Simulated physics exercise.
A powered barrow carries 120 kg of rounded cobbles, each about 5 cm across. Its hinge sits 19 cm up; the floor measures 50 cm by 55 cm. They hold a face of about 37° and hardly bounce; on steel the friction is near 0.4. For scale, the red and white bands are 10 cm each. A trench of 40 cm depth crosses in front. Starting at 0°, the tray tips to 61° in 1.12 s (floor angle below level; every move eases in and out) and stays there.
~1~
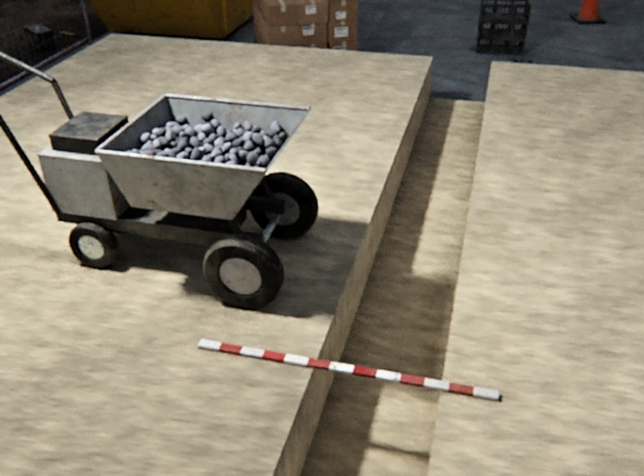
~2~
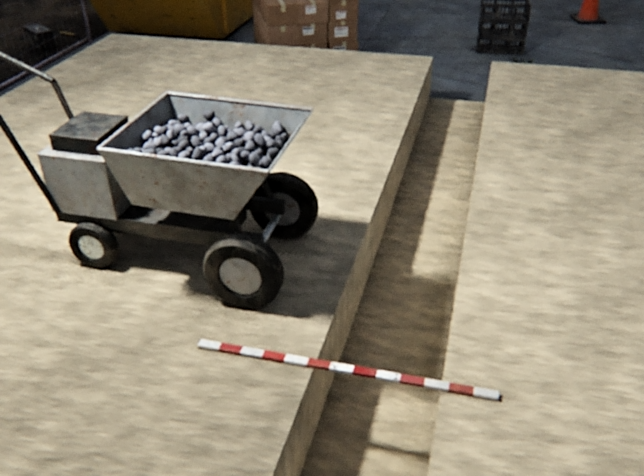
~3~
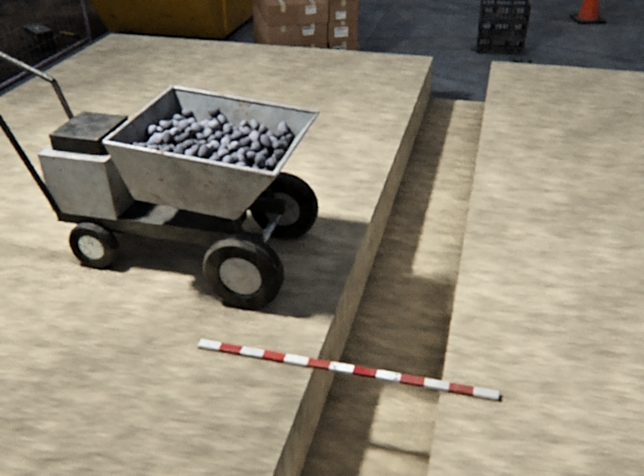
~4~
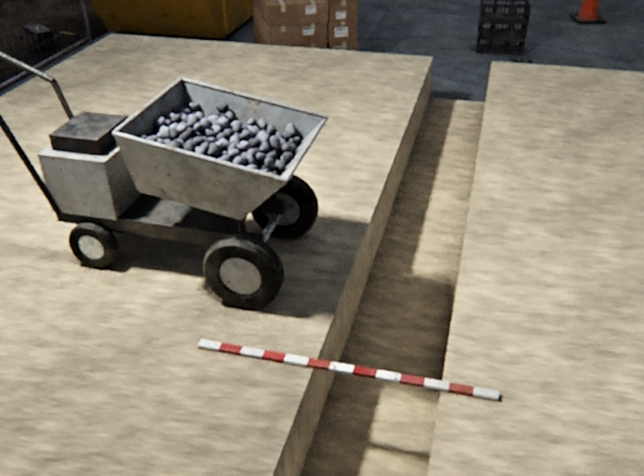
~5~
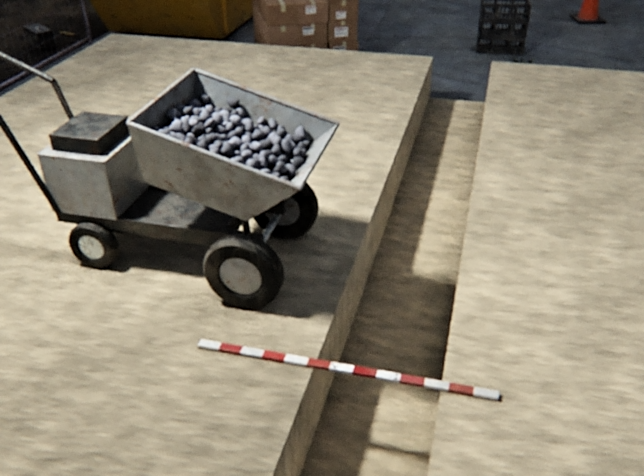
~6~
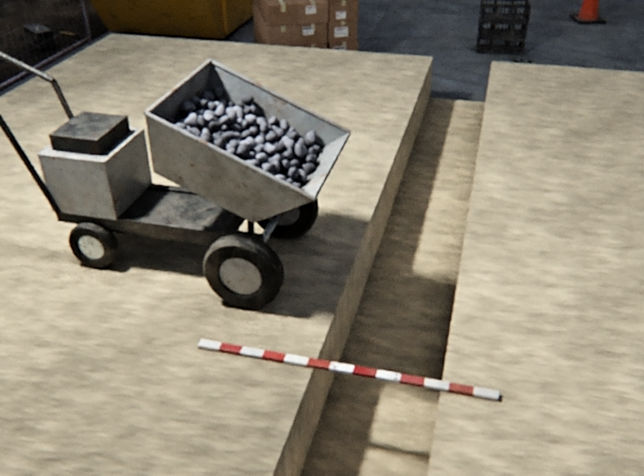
The footage shows a powered barrow loaded with rounded grey cobbles standing left of a trench, behind a red and white banded pole, while its metal tray gradually tilts forward to the right, its rear end rising.
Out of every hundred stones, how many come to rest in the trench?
About 62 per cent.
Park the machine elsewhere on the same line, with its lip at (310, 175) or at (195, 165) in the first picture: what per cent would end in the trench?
First some 40, then 40 per cent.
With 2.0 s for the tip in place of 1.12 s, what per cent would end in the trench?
In that case some 60 per cent.
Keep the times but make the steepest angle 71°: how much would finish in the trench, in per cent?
It would be near 95 per cent.
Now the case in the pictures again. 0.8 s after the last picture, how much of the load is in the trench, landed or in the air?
About 10 per cent by then.
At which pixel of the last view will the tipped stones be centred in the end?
Their middle is at about (409, 344).
Then, 0.4 s after the last picture the floor is at 51°, 100 % in the tray; the foremost stones are at (344, 212).
Then, 0.8 s after the last picture the floor is at 61°, 89 % in the tray, 11 % in the trench; the foremost stones are at (430, 315).
Then, 1.1 s after the last picture the floor is at 61°, 65 % in the tray, 35 % in the trench; the foremost stones are at (464, 345).
Then, 3.0 s after the last picture the floor is at 61°, 38 % in the tray, 62 % in the trench; the foremost stones are at (480, 355).
